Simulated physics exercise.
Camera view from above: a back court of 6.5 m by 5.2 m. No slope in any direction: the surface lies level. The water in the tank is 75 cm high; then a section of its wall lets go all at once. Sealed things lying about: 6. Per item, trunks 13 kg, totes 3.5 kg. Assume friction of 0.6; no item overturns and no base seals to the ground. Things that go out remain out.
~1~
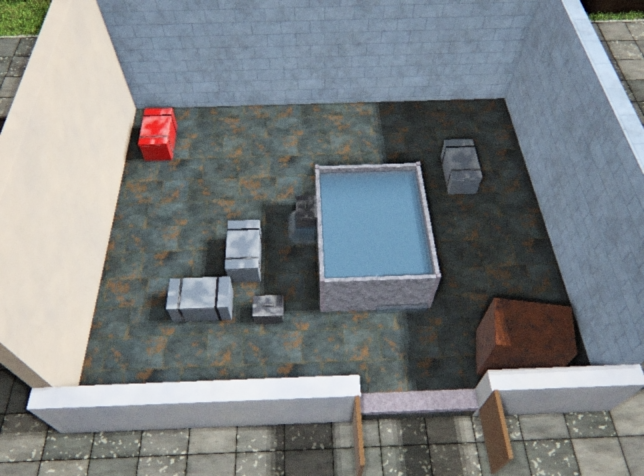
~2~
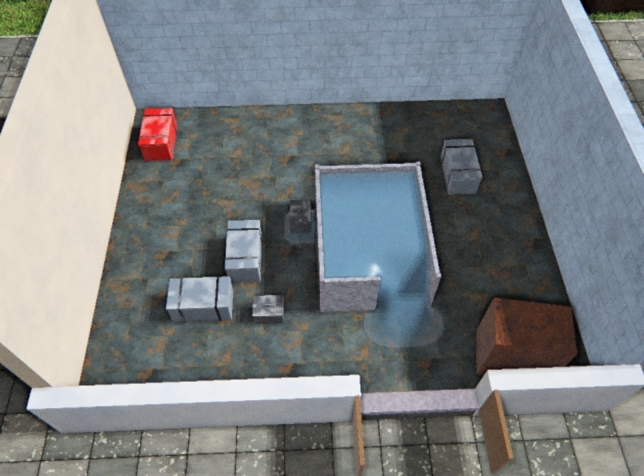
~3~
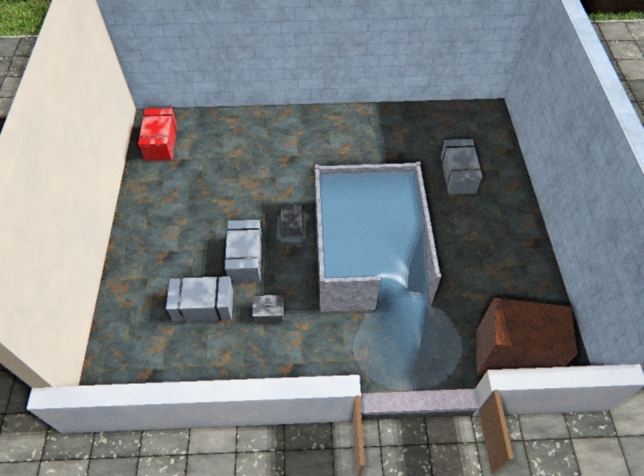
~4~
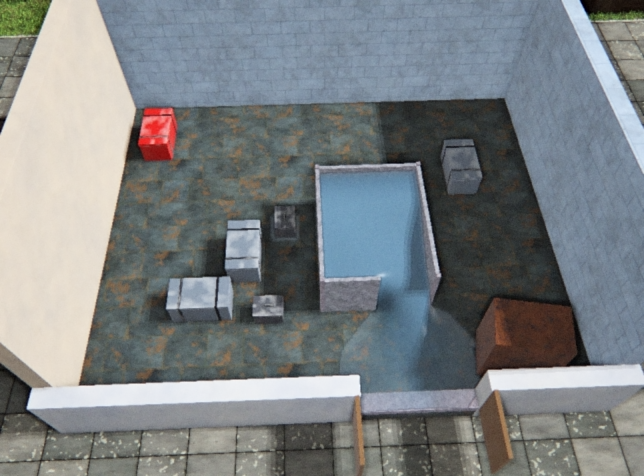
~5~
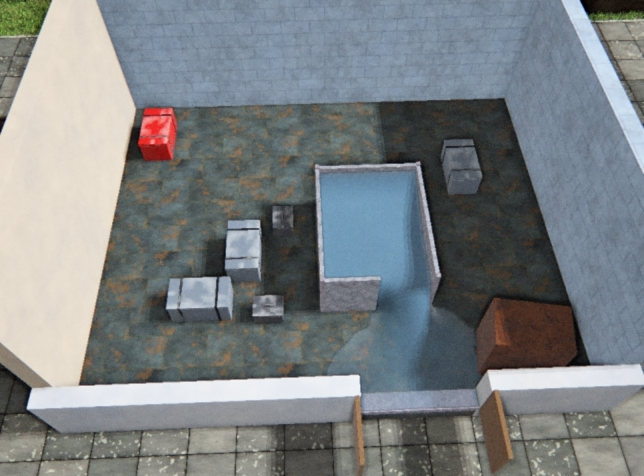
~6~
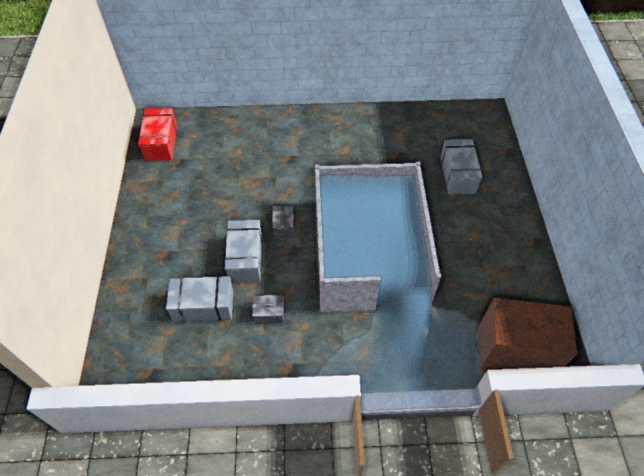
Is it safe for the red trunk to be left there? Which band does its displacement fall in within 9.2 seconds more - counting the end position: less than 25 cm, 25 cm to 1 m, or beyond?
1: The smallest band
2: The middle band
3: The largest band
The answer is 1.
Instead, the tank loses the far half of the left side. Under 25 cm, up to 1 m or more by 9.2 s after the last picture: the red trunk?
With that failure, the red trunk lands a long way off.
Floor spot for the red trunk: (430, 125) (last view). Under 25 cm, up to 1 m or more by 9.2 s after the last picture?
By that time it keeps its spot.
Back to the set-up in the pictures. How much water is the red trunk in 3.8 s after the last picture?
I'd say around 0 cm.
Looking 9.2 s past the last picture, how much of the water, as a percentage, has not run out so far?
Around 24 % of the water.
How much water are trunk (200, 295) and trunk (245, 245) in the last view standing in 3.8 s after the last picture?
1 and 0 cm.
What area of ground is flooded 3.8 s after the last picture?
Wet: Near 13 m2.
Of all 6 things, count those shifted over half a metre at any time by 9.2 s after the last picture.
0.
Then, 1.2 s after the last picture the red trunk is near (156, 126), 0.0 m from its start, aground; 0 of 6 are out; 0 afloat.
Then, 3.8 s after the last picture the red trunk is near (156, 126), 0.0 m from its start, aground; 0 of 6 are out; 0 afloat.
Then, 6.2 s after the last picture the red trunk is near (156, 126), 0.0 m from its start, aground; 0 of 6 are out; 0 afloat.
Then, 9.2 s after the last picture the red trunk is near (156, 126), 0.0 m from its start, aground; 0 of 6 are out; 0 afloat.
